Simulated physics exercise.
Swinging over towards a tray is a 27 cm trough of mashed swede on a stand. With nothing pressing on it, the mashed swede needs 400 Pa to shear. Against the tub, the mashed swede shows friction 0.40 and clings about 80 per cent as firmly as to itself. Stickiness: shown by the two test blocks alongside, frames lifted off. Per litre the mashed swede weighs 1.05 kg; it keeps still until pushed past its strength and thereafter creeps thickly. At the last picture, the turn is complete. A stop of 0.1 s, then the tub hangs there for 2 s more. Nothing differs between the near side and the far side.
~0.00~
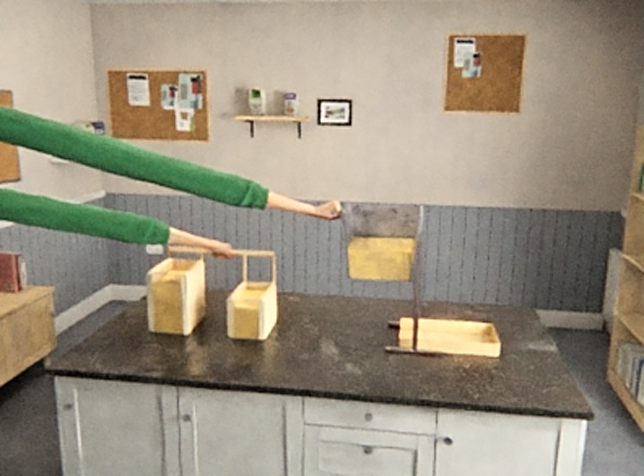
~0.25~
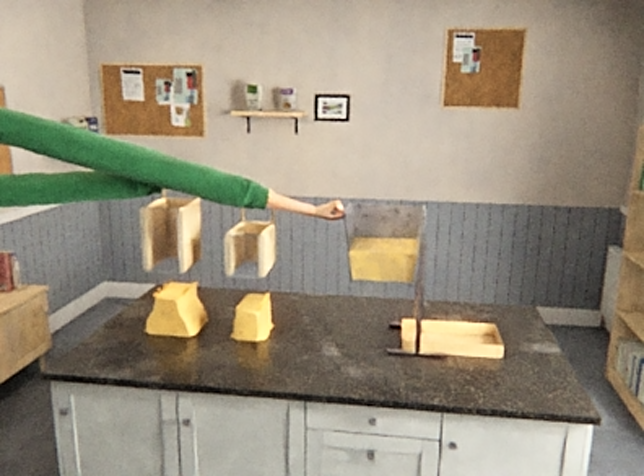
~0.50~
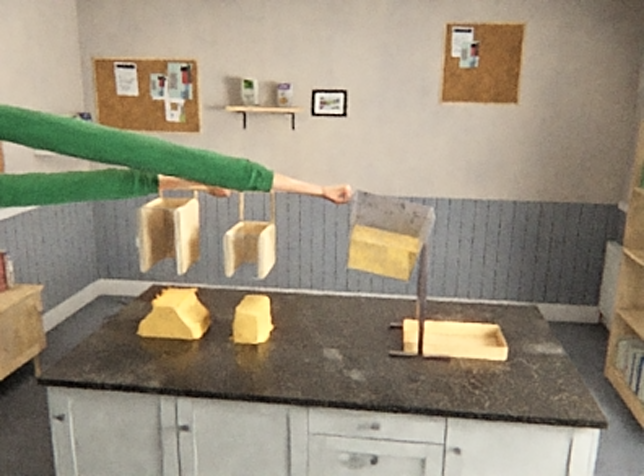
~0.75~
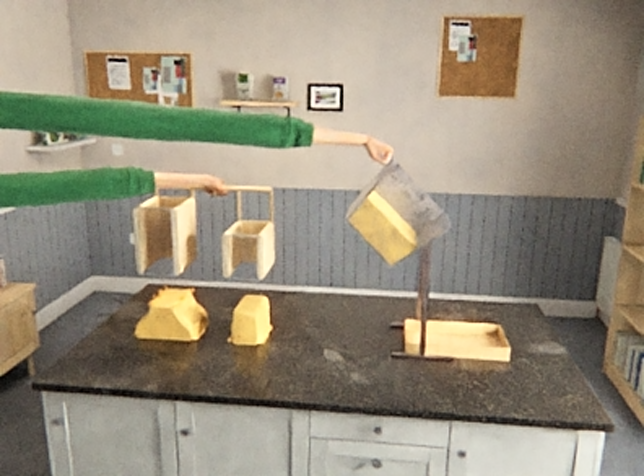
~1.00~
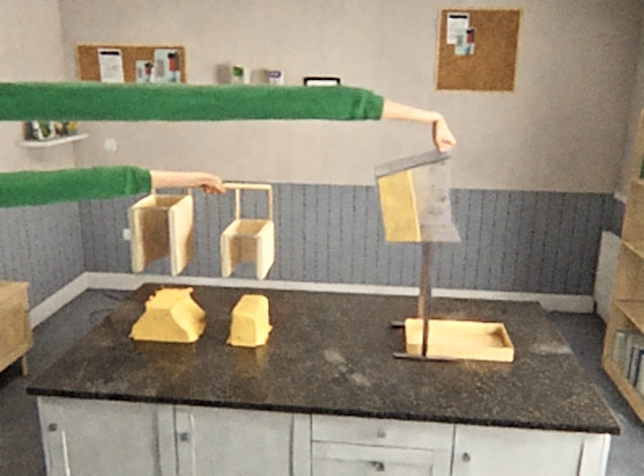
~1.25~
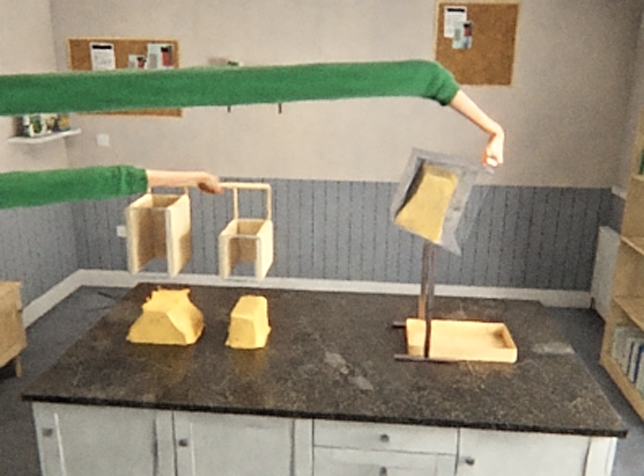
Green-sleeved arms lift two wooden molds off yellow blocks, which slump, then turn a clear tub over rightward.
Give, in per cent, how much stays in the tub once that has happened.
Roughly 0 out of 100.
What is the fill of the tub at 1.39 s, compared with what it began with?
Tub contents: Around 100 %.
After 1.39 s, the tub is at 107 degrees and holds 98 %.
After 1.56 s, the tub is at 107 degrees and holds 41 %.
After 1.73 s, the tub is at 107 degrees and holds 16 %.
After 1.90 s, the tub is at 107 degrees and holds 0 %.
After 3.25 s, at the end, the tub is at 107 degrees and holds 0 %.
